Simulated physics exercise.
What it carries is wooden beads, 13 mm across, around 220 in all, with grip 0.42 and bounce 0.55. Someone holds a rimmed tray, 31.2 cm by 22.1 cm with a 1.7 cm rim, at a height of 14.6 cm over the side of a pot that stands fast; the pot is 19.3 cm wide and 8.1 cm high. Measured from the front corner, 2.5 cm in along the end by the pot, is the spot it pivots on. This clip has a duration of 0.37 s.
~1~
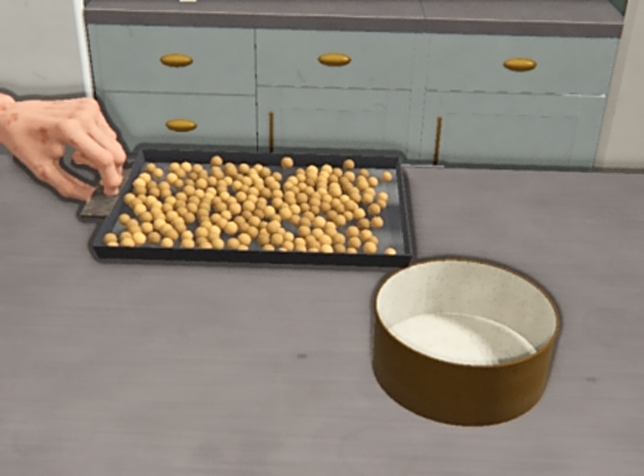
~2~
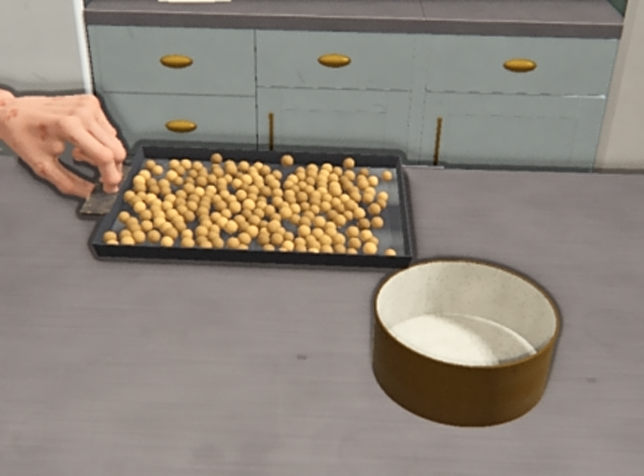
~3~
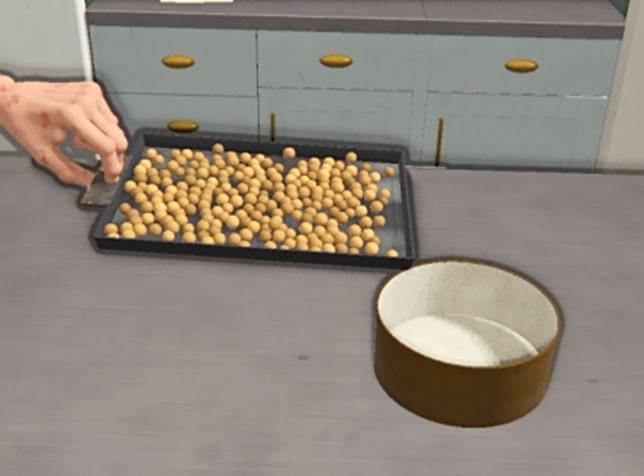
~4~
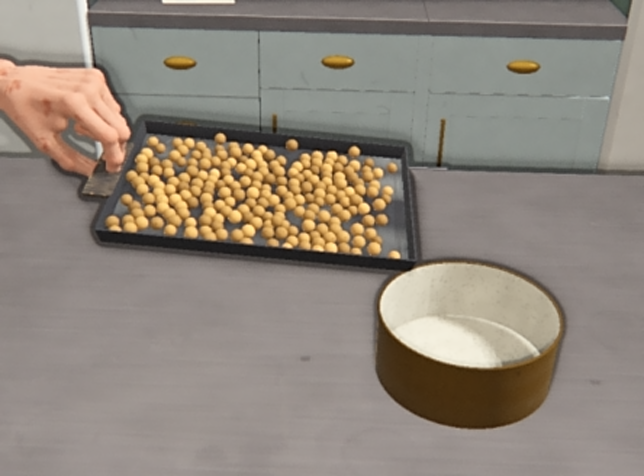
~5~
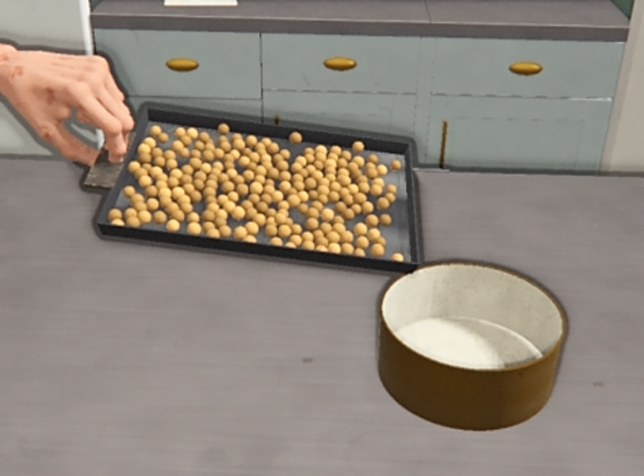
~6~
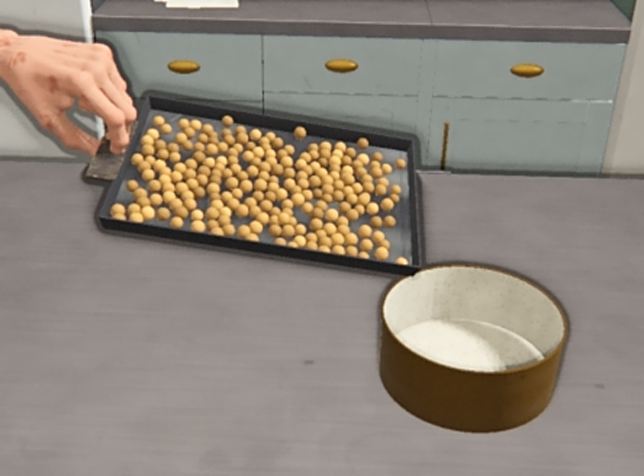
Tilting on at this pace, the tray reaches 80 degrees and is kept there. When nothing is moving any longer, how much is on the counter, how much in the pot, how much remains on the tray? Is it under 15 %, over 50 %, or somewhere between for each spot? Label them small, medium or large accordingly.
Counter - medium, pot - large, tray - small.
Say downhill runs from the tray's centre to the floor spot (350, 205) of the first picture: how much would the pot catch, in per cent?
About 35 per cent.
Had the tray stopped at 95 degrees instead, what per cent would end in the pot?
Around 70 in a hundred.
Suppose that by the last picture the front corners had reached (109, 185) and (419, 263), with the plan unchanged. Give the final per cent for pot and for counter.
That works out as pot 85 and counter 5.
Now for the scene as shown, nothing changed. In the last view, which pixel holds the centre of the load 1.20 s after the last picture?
Estimated centre of load: Around (348, 161).
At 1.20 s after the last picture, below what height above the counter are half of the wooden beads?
I'd put it near 26 cm.
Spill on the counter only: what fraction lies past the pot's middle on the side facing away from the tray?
I'd put it close to 20 per cent.
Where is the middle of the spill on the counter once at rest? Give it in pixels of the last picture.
Look close to (393, 471) in the last picture.
Then, 0.72 s after the last picture, tilt 44 degrees; the tray holds 100 %, the pot 0 %.
Then, 1.20 s after the last picture, tilt 65 degrees; the tray holds 100 %, the pot 0 %.
Then, 1.76 s after the last picture, tilt 80 degrees; the tray holds 55 %, the pot 15 %.
In the end, counter 30 %, pot 70 %, tray 5 %.
